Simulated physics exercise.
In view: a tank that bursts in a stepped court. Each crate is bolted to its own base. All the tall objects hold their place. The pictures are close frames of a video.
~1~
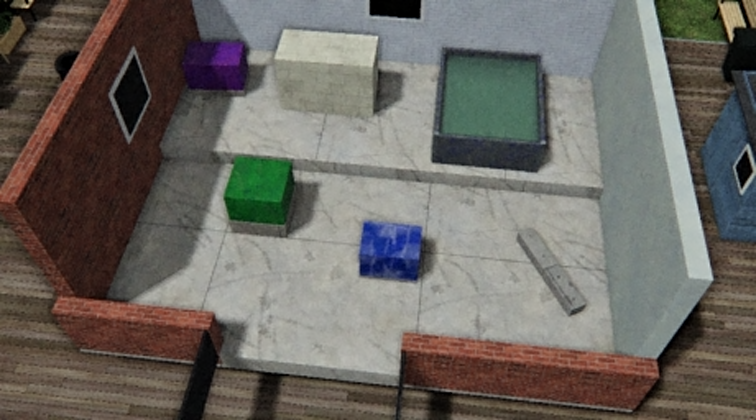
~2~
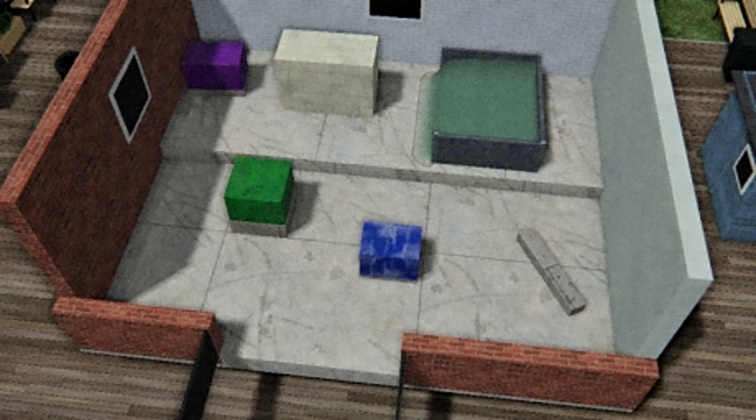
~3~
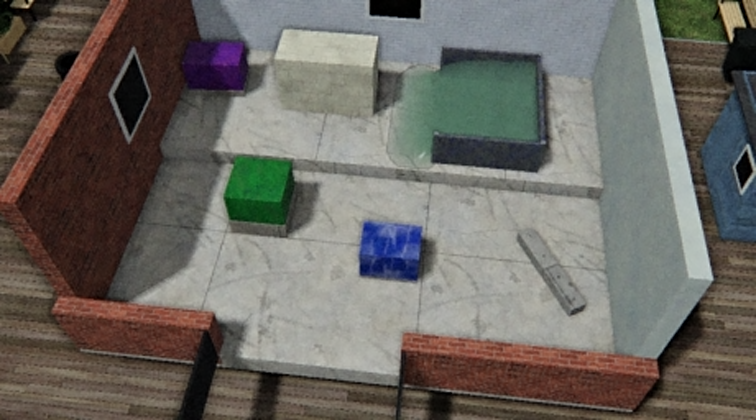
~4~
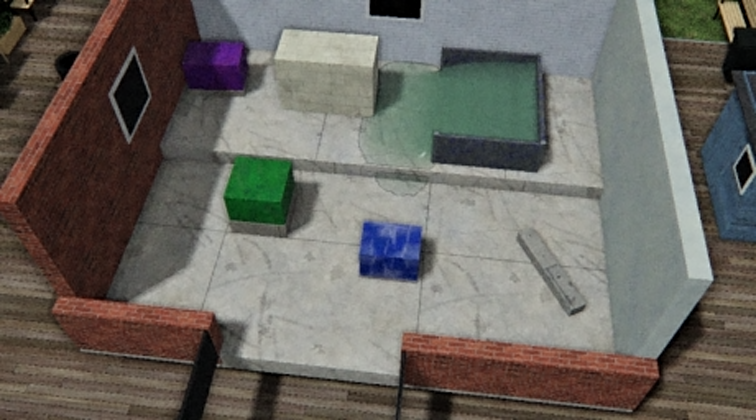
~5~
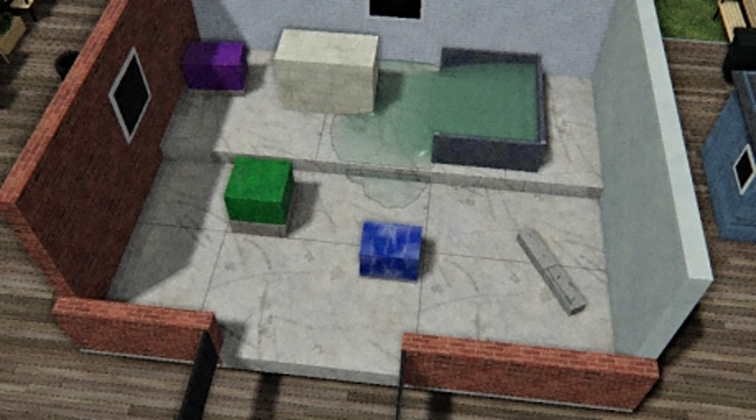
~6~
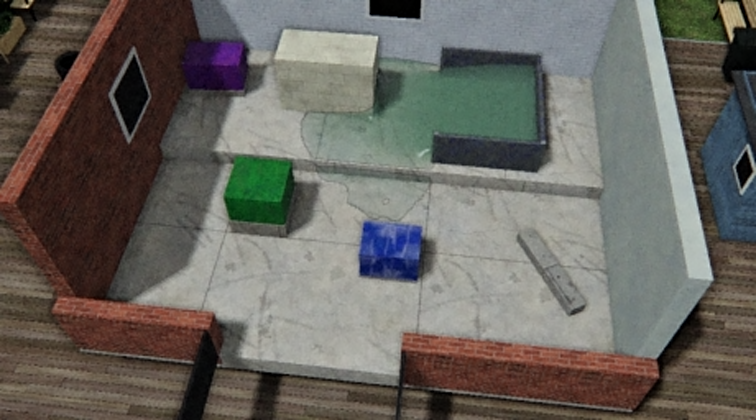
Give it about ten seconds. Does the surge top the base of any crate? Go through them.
In the end: The green crate stays dry; the blue crate gets wet; the purple crate gets wet.
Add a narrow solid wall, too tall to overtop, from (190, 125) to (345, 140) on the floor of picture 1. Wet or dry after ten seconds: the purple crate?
One by one: Purple gets wet.
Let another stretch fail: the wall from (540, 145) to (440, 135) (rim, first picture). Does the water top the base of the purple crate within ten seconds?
The purple crate is safe.
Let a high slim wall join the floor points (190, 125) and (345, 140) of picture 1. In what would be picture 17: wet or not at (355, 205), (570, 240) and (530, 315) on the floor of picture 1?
As listed: Awash, dry, dry.
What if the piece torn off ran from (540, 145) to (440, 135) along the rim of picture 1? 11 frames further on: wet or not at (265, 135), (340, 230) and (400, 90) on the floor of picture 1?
As listed: Clear, awash, clear.
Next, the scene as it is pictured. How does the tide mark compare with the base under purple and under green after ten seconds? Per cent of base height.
Roughly 180 per cent, then 60 per cent.
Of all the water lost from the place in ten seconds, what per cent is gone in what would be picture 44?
Near 55 in a hundred.
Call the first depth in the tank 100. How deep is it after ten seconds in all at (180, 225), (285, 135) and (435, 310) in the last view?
About 8, 4 and 2 per cent.
A moment on, water covers 30 % of the floor; the green crate water round its plinth, the blue crate water round its plinth, the purple crate water round its plinth.
Next, water covers 40 % of the floor; the green crate water round its plinth, the blue crate water round its plinth, the purple crate water round its plinth.
Then, water covers 60 % of the floor; the green crate water round its plinth, the blue crate water round its plinth, the purple crate water round its plinth.
Later, water covers 70 % of the floor; the green crate water round its plinth, the blue crate water round its plinth, the purple crate water round its plinth.
In the end, water covers 90 % of the floor; the green crate stayed above the water, the blue crate was topped, the purple crate was topped.
